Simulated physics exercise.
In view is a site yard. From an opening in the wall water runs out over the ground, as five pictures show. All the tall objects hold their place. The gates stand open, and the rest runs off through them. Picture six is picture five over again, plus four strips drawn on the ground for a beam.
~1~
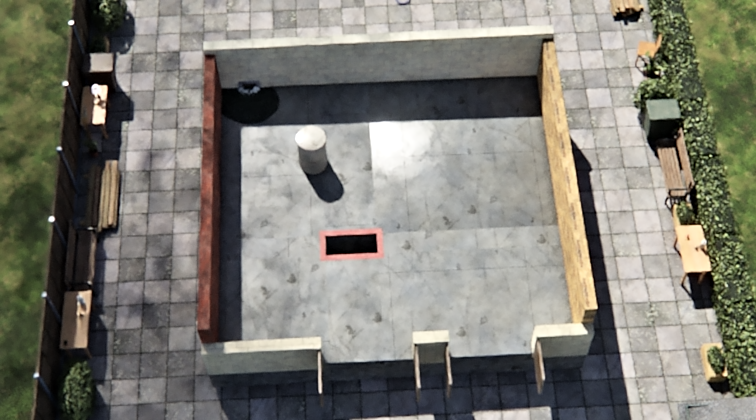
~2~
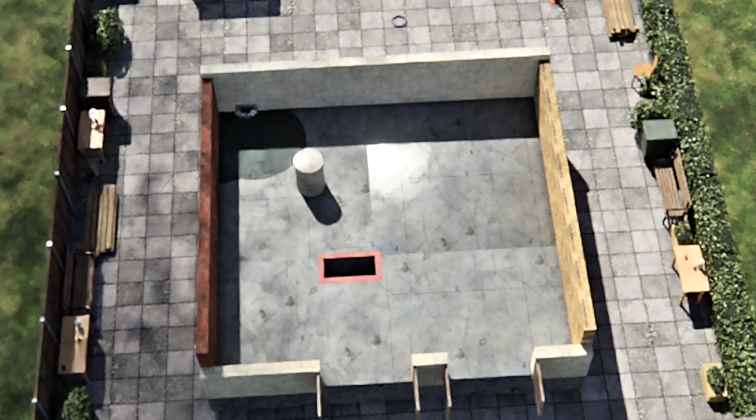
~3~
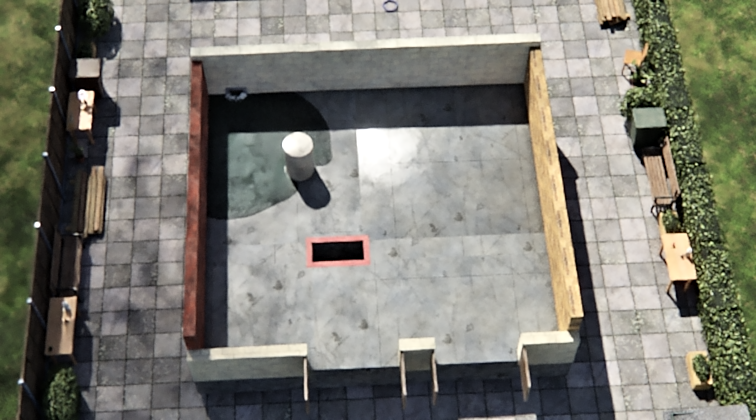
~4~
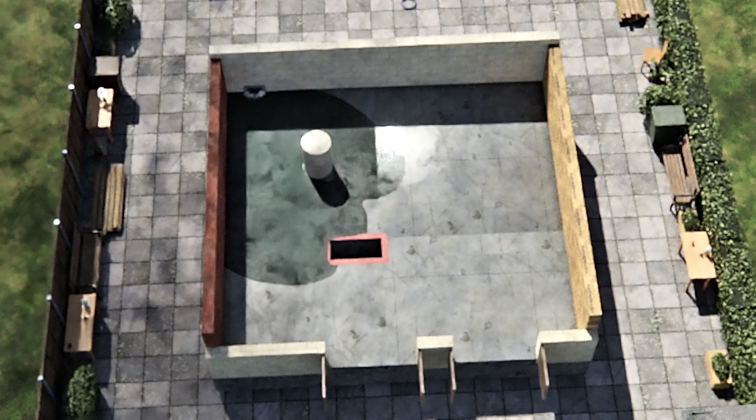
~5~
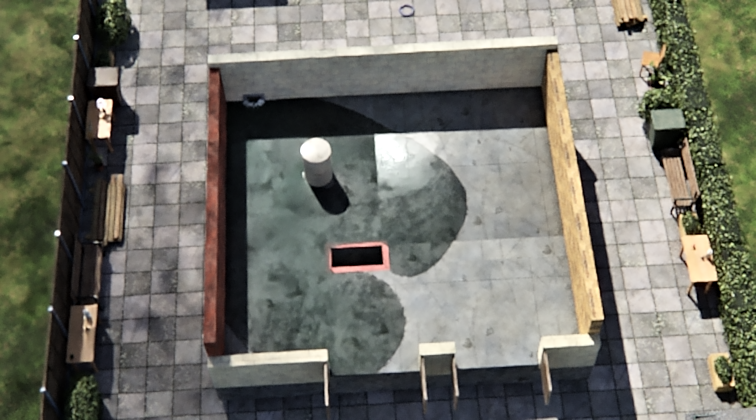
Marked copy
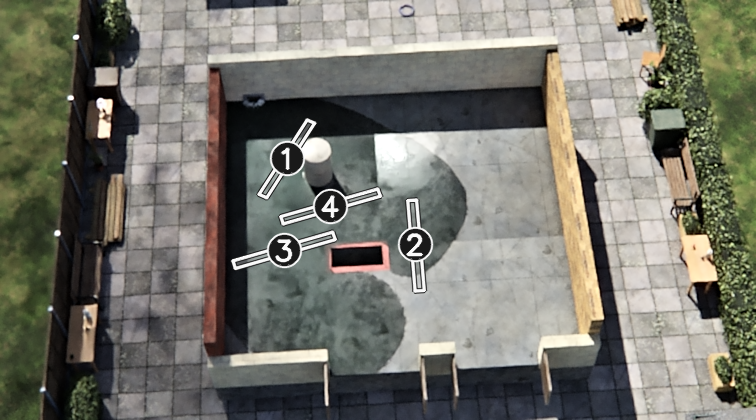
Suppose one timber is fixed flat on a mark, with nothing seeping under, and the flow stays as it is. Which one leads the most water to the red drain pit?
2 works best here.
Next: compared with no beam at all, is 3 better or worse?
Worse.
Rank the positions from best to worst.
2, 3, 1, 4.
On the marked copy, 1 from (262, 196) to (310, 121); 2 from (419, 290) to (412, 200); 3 from (234, 264) to (333, 235); 4 from (282, 220) to (379, 192).
Choosing 1, about 10 % of the stream runs into the red drain pit, about 87 % out by the gates.
Choosing 2, about 29 % of the stream runs into the red drain pit, about 69 % out by the gates.
Choosing 3, about 15 % of the stream runs into the red drain pit, about 84 % out by the gates.
Choosing 4, about 3 % of the stream runs into the red drain pit, about 97 % out by the gates.
